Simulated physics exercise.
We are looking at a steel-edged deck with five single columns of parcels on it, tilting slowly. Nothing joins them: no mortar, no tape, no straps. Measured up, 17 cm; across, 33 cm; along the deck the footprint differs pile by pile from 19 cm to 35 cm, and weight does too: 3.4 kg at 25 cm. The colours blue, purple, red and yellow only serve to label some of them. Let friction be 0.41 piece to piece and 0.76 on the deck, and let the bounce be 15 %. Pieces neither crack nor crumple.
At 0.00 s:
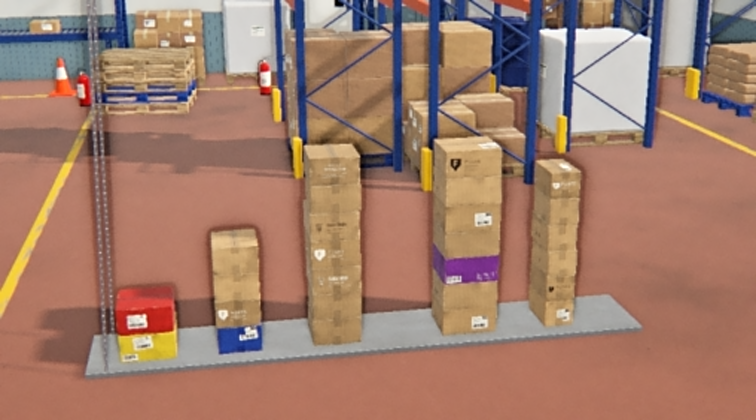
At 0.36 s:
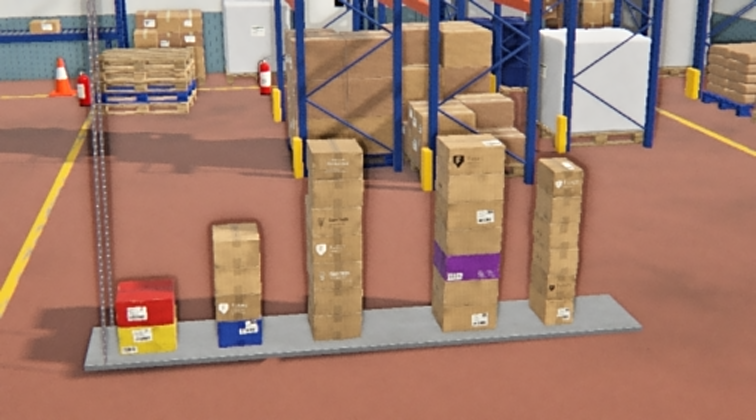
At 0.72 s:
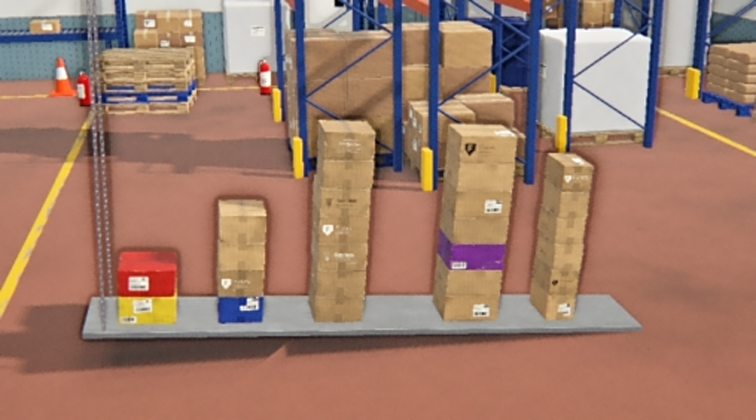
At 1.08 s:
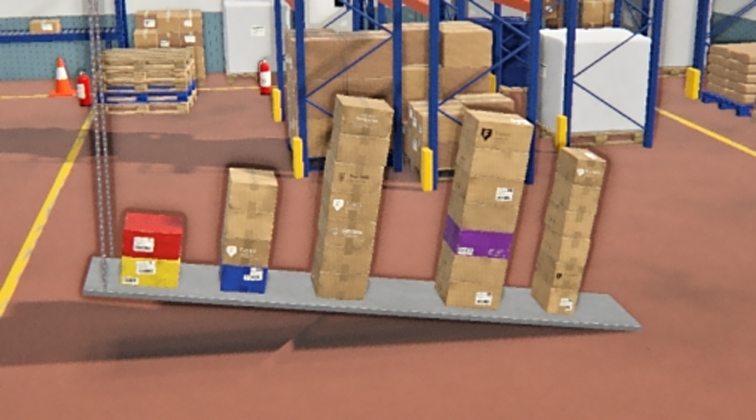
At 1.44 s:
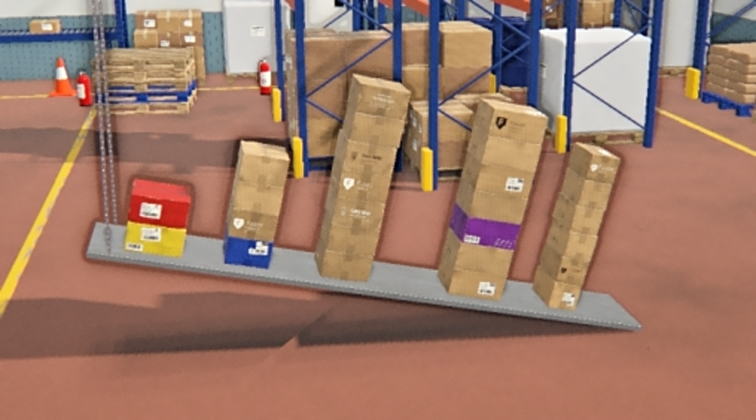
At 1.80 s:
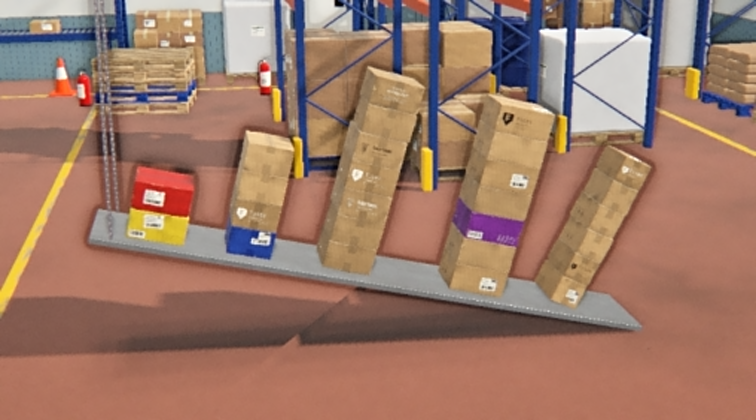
A deck holding five parcel stacks tilts down rightward, and the far-right stack leans right.
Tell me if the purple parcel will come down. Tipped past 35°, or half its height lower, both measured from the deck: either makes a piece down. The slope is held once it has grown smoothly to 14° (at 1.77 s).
My guess is it doesn't make it.
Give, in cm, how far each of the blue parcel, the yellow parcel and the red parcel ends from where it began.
About: Blue 60, yellow 80, red 80.
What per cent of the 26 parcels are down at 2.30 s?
25 %.
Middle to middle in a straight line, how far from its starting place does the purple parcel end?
About 60 cm.
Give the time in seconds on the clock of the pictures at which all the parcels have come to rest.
About 4.0 s.
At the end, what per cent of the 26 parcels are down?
Roughly 70 percent.
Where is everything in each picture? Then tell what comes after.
In the first frame (pixels give the middle of a visible side; leans and shifts are taken against what carries them), middle of the deck's edge (377, 352) slope 0°; purple parcel (472, 270); blue parcel (240, 340); red parcel (145, 321); none has stirred.
The second frame shows middle of the deck's edge (377, 348) slope 1°; purple parcel (473, 268).
The third frame shows middle of the deck's edge (378, 332) slope 4°; purple parcel (478, 257).
The fourth frame shows middle of the deck's edge (380, 312) slope 9°; purple parcel (485, 244).
The fifth frame shows middle of the deck's edge (383, 295) slope 13°; purple parcel (491, 234); movement in 2 of them.
The sixth frame shows middle of the deck's edge (384, 288) slope 14°; purple parcel (495, 230); yellow parcel (157, 228); blue parcel (251, 244); steepest lean 12°, the parcel at (620, 198); movement in 11 of them.
After 2.30 s, slope 14°; 6 of the 26 parcels down; purple parcel unmoved.
After 2.98 s, slope 14°; 19 of the 26 parcels down; purple parcel 37° from how it stood, 9 cm lower.
In the end (4.2 s), slope 14°; 18 of the 26 parcels down; purple parcel 42° from how it stood, 17 cm lower; blue parcel unmoved; red parcel unmoved. From the last view, middles, purple parcel near (555, 261), blue parcel near (250, 235).
